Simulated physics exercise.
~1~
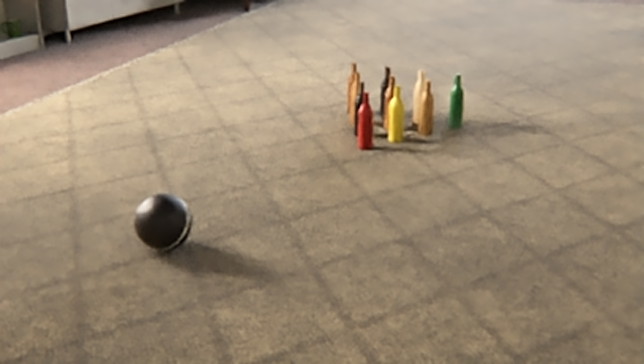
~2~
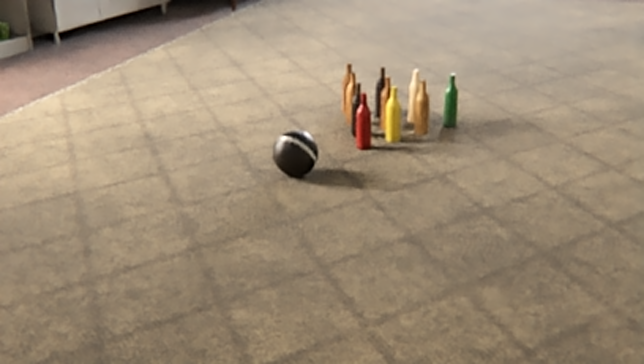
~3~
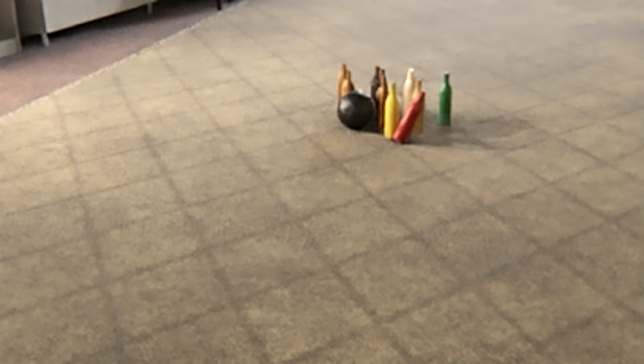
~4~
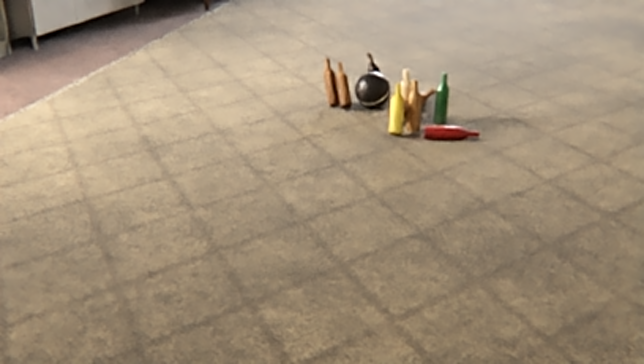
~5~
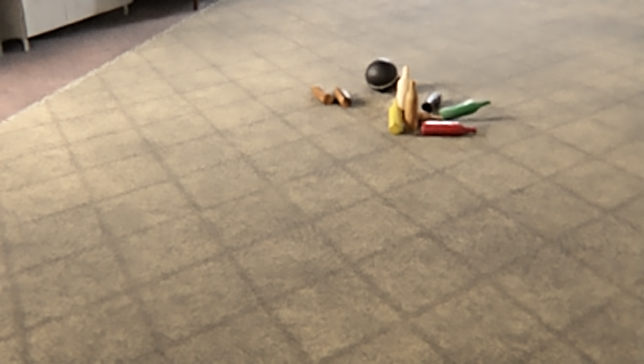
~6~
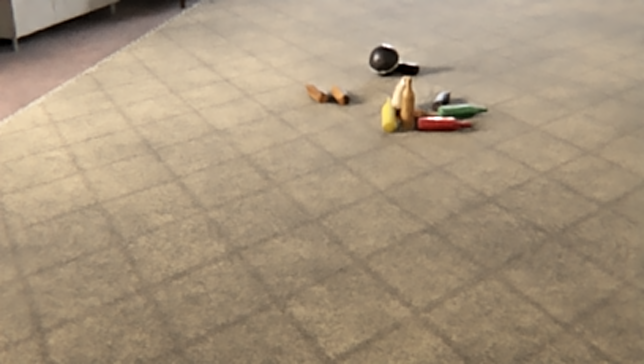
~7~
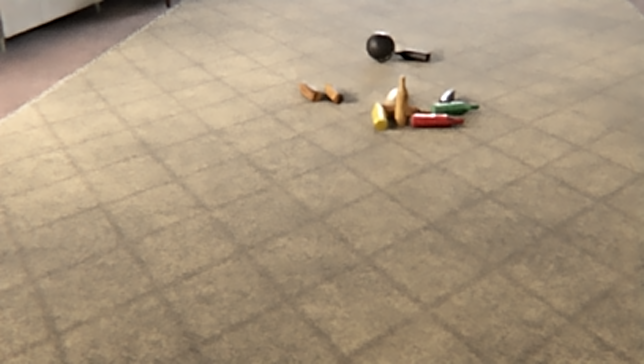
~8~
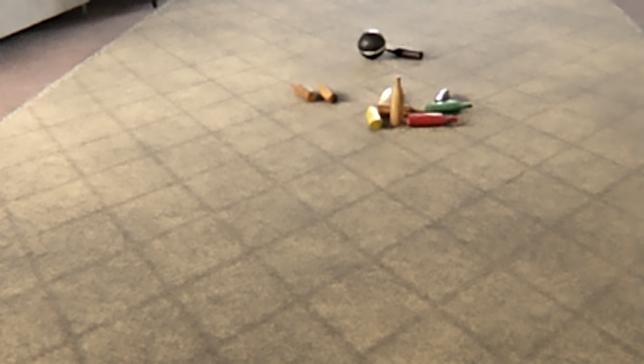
On a broad carpet with a faint grid pattern, seen from above at an angle by a slowly drifting camera, bottle-shaped skittles stand clustered towards the back. Red and yellow ones are at the front, green on the right, with orange, tan and dark ones among them. A black ball with a pale stripe rolls from the left, away from the viewer, and strikes the group, tipping the red skittle. It pushes through as more topple, the green one included. The ball rolls on beyond them beside a dark fallen skittle, leaving red, green and yellow lying down and one tan skittle upright.
